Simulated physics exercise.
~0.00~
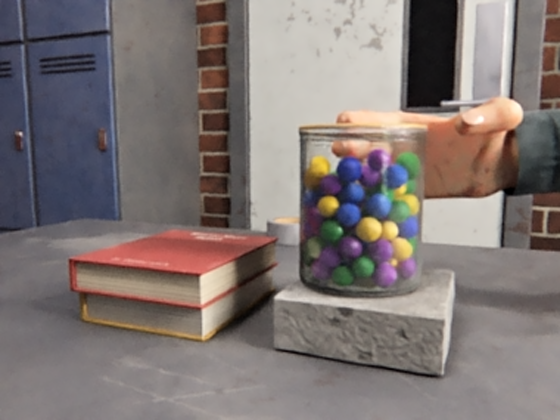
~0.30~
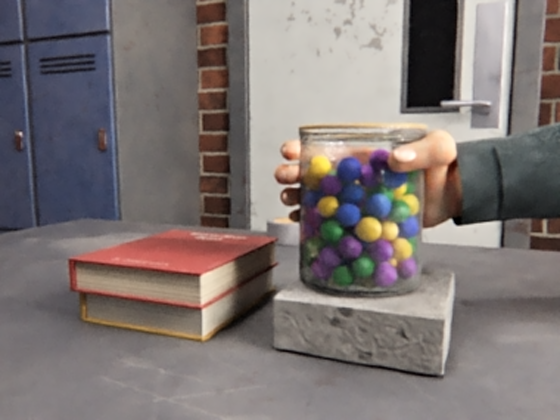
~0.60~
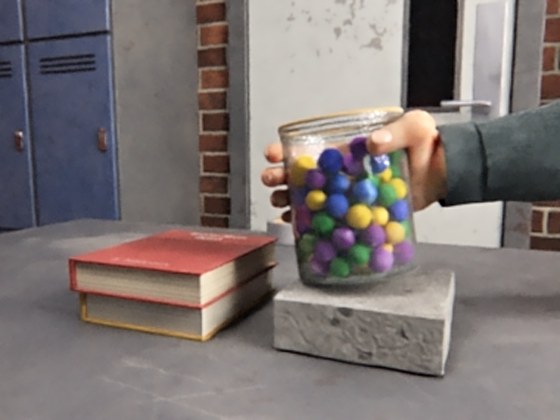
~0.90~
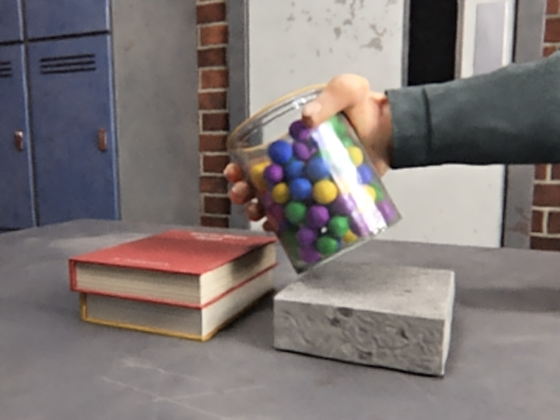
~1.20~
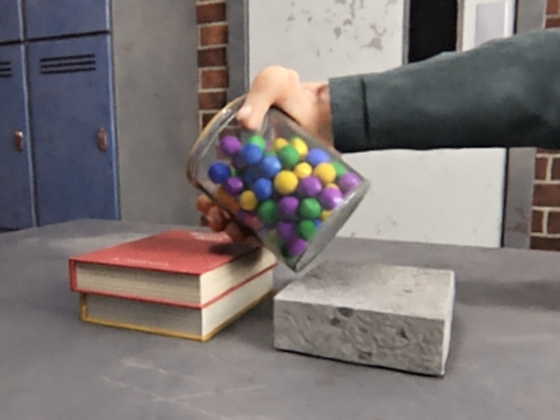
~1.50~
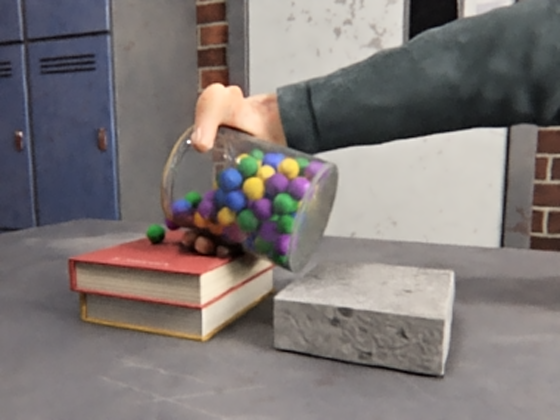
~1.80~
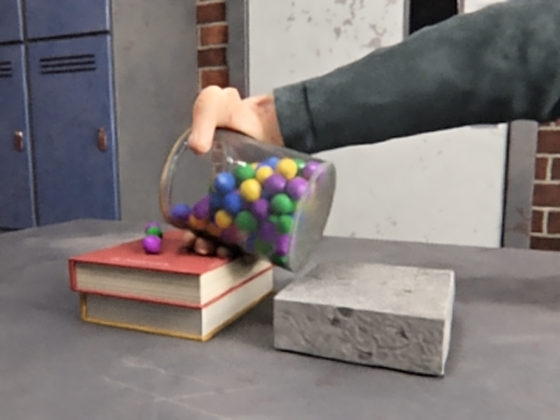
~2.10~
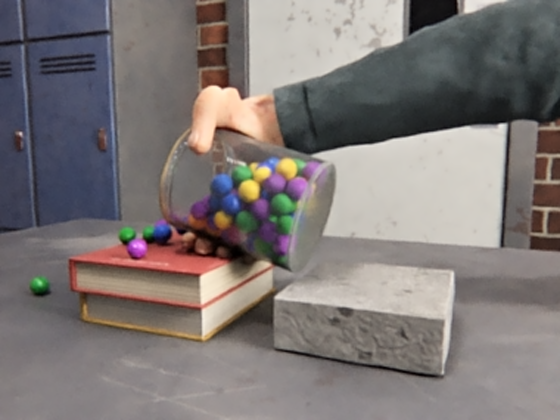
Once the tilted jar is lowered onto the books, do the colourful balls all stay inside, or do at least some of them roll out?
At least some of them roll out. A few balls leave the mouth of the jar onto the books, and a green one ends up on the table to the left, while most are still in the jar.
